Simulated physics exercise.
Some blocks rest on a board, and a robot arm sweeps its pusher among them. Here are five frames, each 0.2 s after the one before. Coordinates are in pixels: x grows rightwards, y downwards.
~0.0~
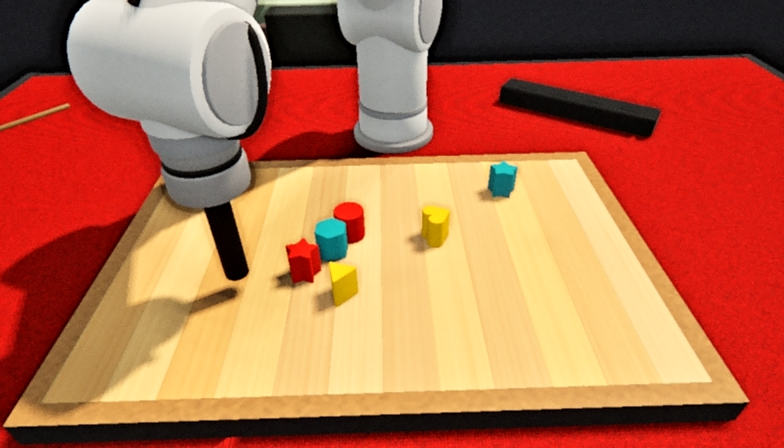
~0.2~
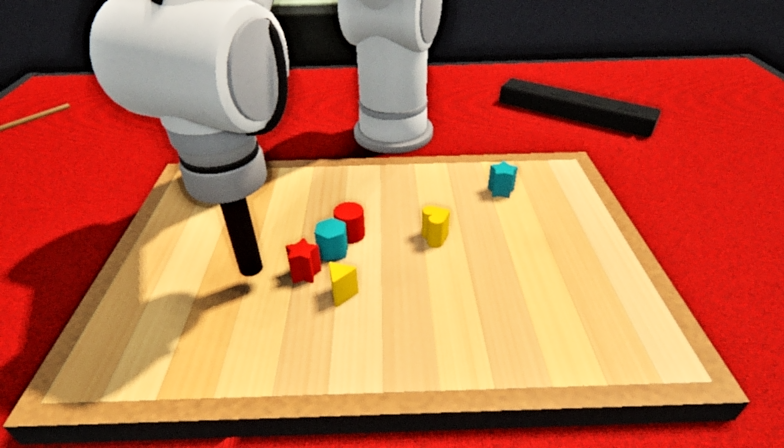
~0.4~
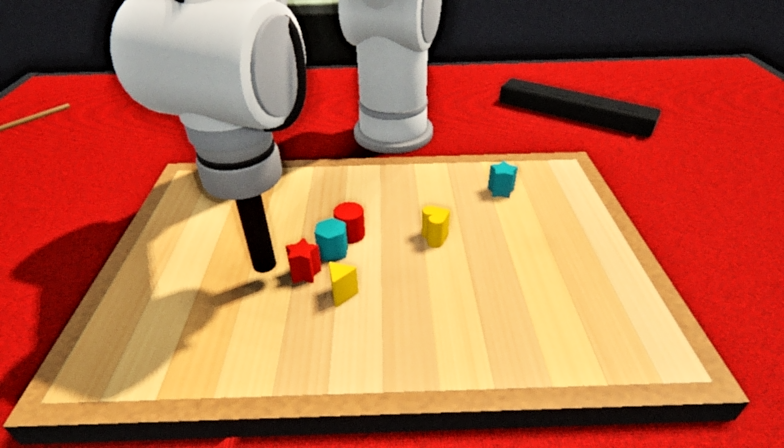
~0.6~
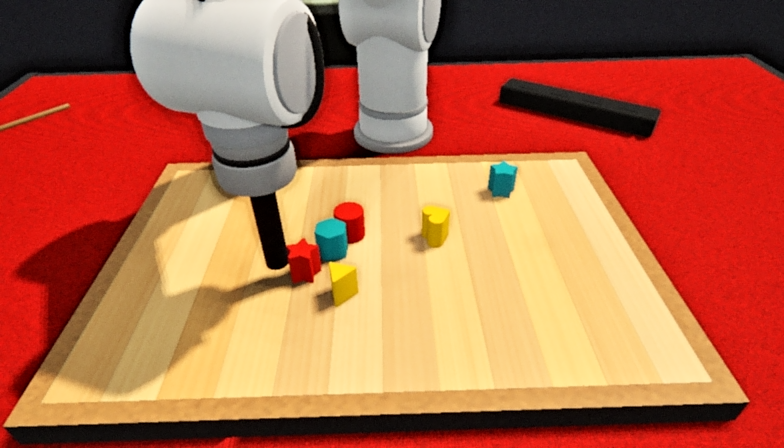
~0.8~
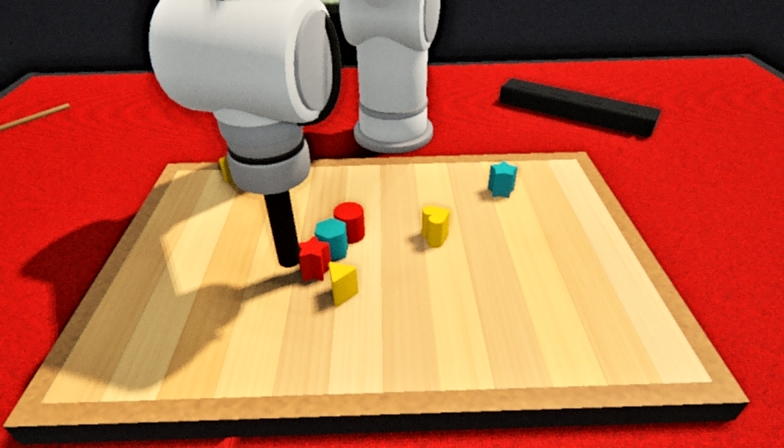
A white robot arm with a black rod-like pusher reaches over a pale wooden board on a red surface, seen from the front and slightly above by a still camera. Red, turquoise and yellow blocks cluster near the middle, with another yellow block and a turquoise one farther right. The pusher glides steadily rightward, then nudges the red star slightly right, while the blocks around it stay put.
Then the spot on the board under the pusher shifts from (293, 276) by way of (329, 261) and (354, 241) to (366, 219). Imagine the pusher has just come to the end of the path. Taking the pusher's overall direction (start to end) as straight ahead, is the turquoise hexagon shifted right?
Yes, I think so.
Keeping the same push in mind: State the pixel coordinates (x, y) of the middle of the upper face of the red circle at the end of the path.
Just about (373, 181).
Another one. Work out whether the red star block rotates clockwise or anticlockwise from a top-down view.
I'd predict that, seen from above, the red star block rotates clockwise.
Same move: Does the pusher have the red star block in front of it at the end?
No
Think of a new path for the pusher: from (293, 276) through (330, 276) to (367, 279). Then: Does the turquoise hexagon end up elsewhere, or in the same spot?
That block slides.
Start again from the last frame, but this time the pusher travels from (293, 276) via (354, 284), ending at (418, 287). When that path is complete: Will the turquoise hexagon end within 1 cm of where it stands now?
I expect not.
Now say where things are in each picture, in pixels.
In the first picture, tip of the pusher at (237, 273), middles of tops, red star block at (301, 248), turquoise hexagon at (330, 227), yellow three-sided block at (340, 270), red circle at (348, 210).
In the second picture, pusher at (251, 269), nothing pushed.
In the third picture, pusher at (265, 266), nothing pushed.
In the fourth picture, pusher at (278, 263), nothing pushed.
In the fifth picture, pusher at (290, 261), red star block at (311, 246), turquoise hexagon at (330, 227), yellow three-sided block at (340, 270), red circle at (348, 210).
On the path given first. One third of the way, pusher at (327, 246); red star block at (349, 235), turned 15° clockwise; turquoise hexagon at (359, 215), turned 30° anticlockwise; red circle at (361, 198).
Two thirds of the way, pusher at (353, 225); red star block at (365, 232), turned 50° clockwise; turquoise hexagon at (375, 208), turned 25° anticlockwise; red circle at (367, 191).
At the end, pusher at (366, 204); red star block at (365, 232), turned 50° clockwise; turquoise hexagon at (387, 200), turned 15° clockwise; yellow three-sided block unmoved; red circle at (373, 181).
